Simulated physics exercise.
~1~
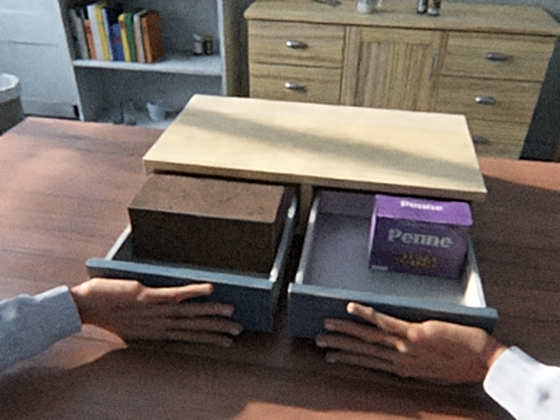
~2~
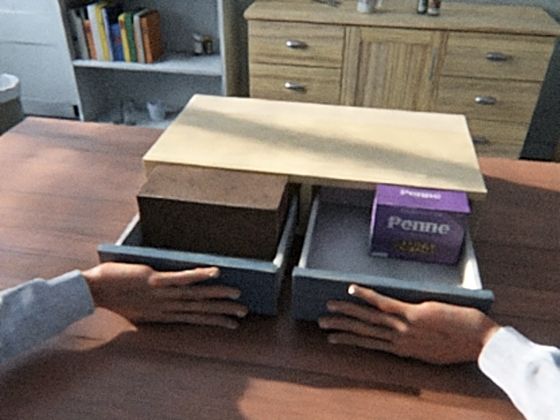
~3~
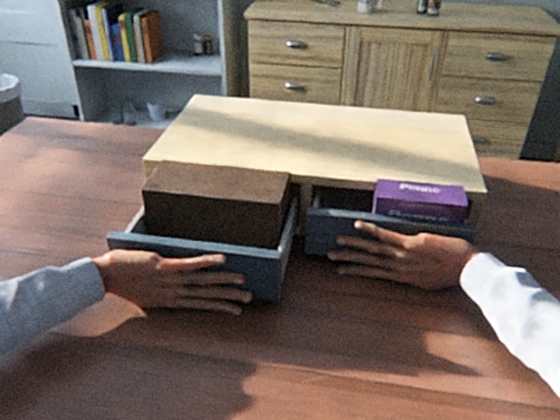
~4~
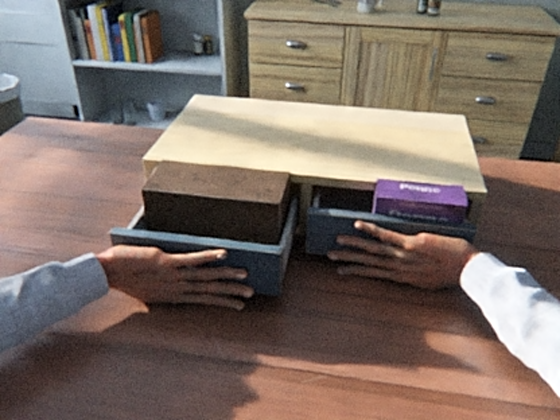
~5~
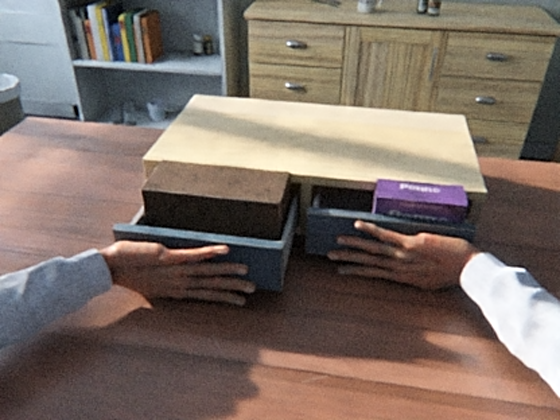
Two drawers, the left holding a brown brick and the right a purple penne packet, were pushed by a pair of hands toward a small chest on a table, but both stopped partway and stayed open, the brick's drawer sticking out farther.
